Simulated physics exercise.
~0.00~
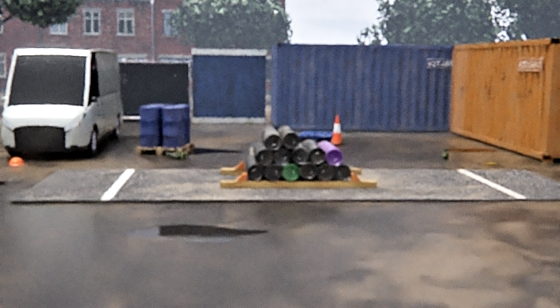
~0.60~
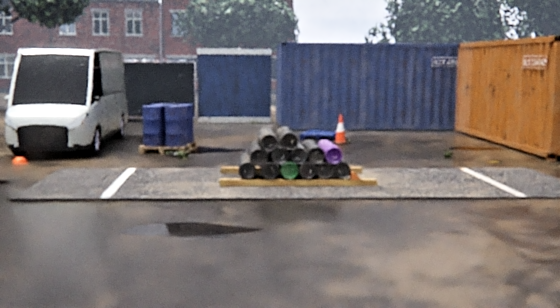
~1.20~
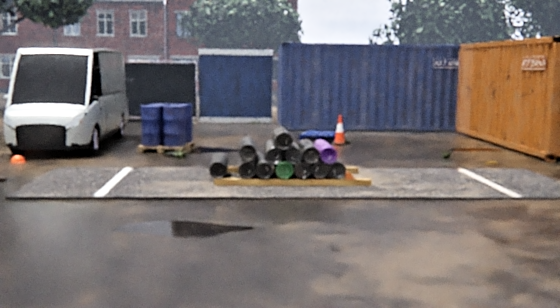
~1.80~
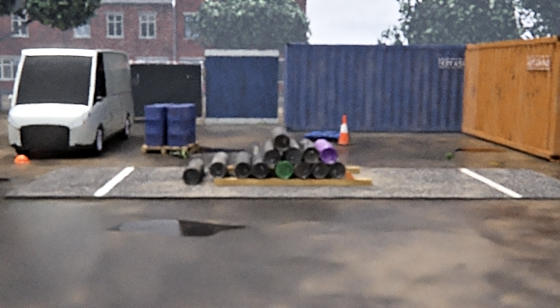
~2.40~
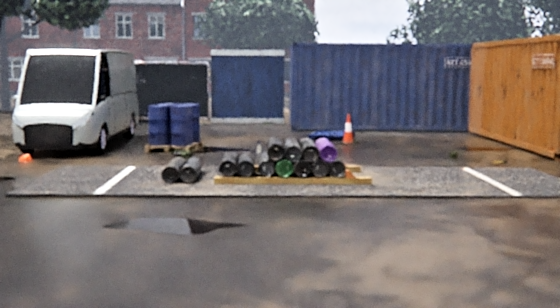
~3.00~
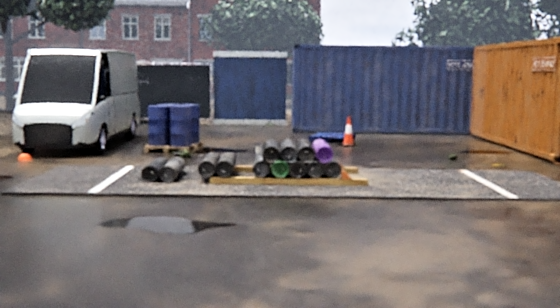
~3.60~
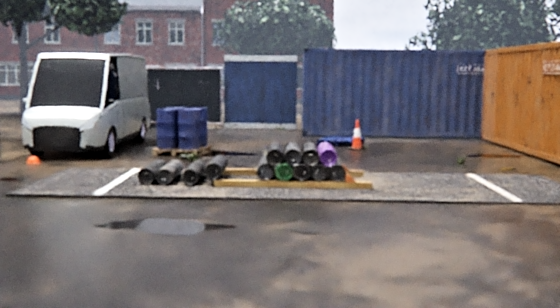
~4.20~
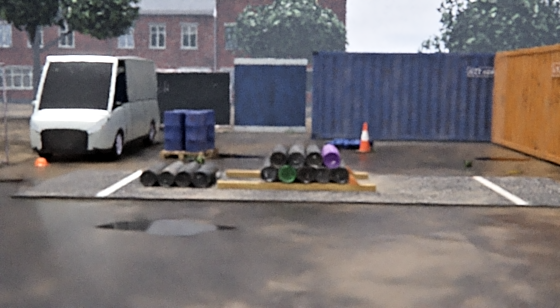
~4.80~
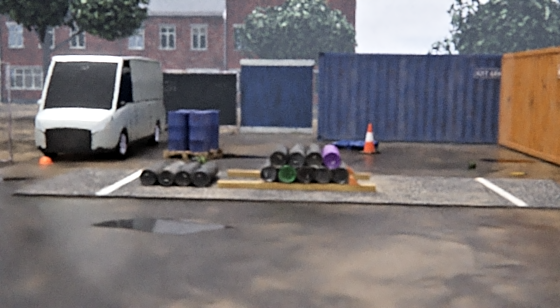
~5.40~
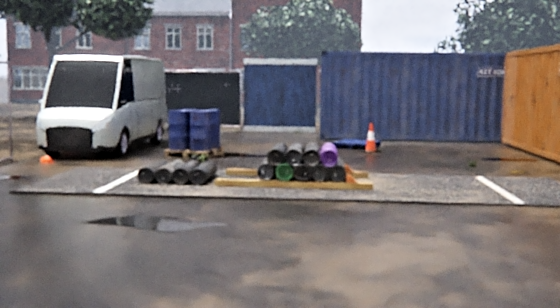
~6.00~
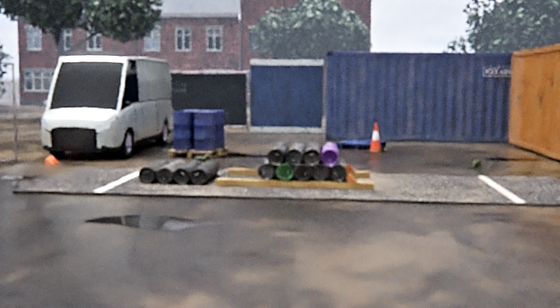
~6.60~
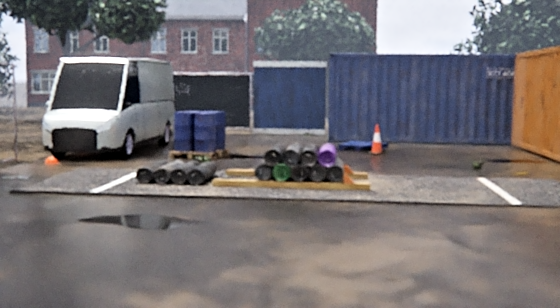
Stacked dark cylinders roll off to the left and settle, while purple and green stay put.
